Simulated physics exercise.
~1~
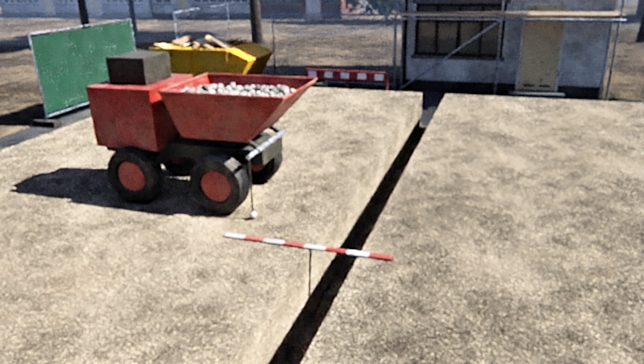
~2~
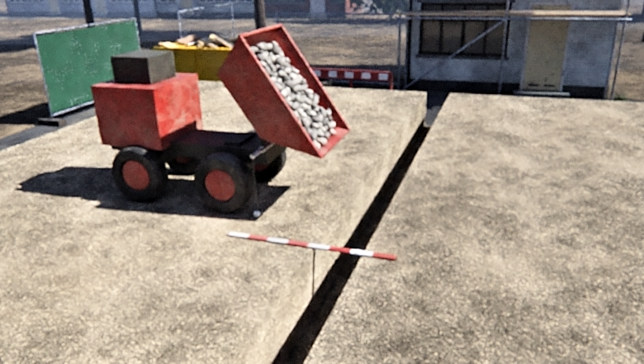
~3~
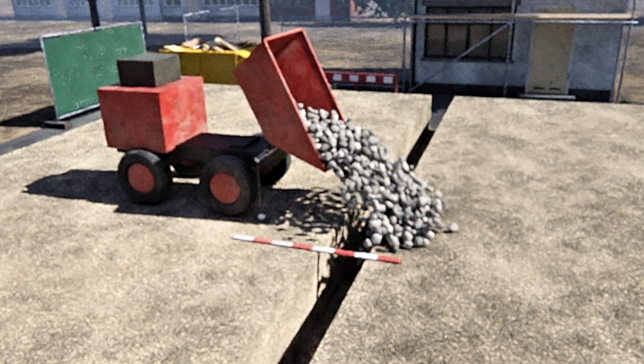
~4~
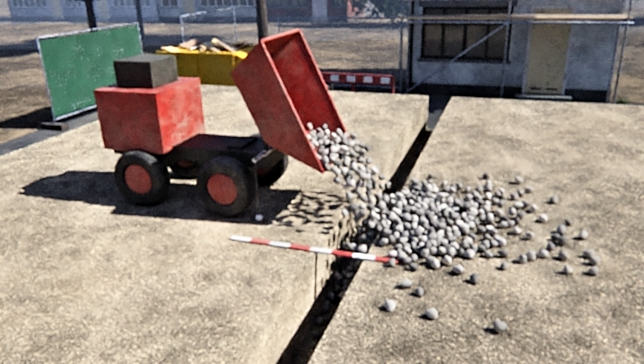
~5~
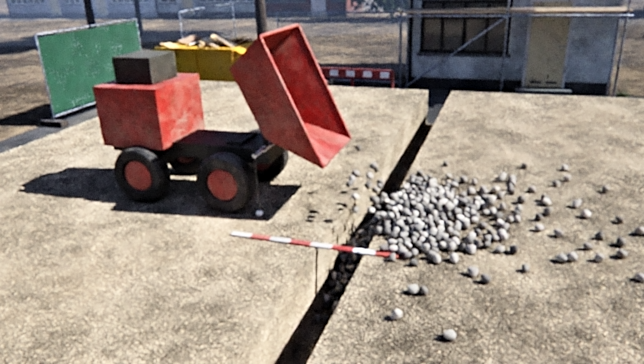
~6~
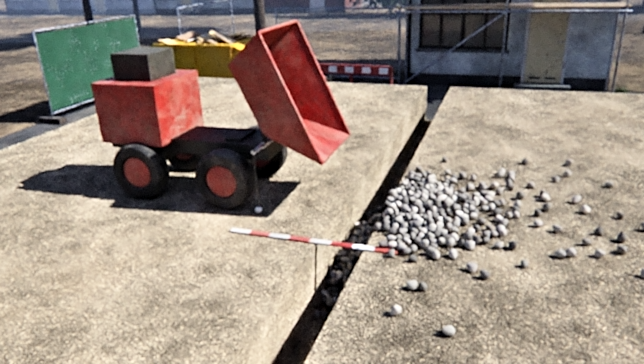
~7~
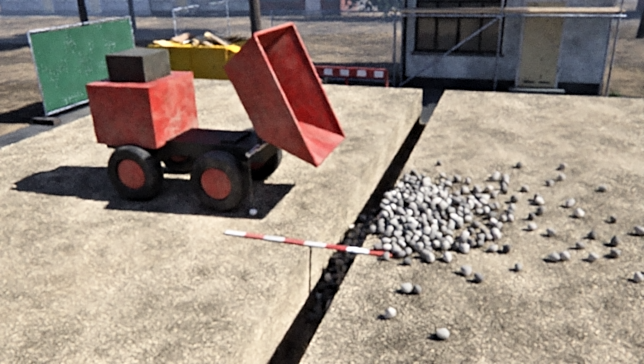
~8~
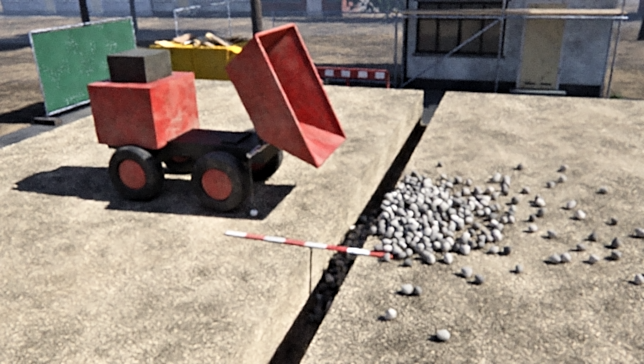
A red dumper tips grey stones over a trench, leaving many heaped beyond its far edge.
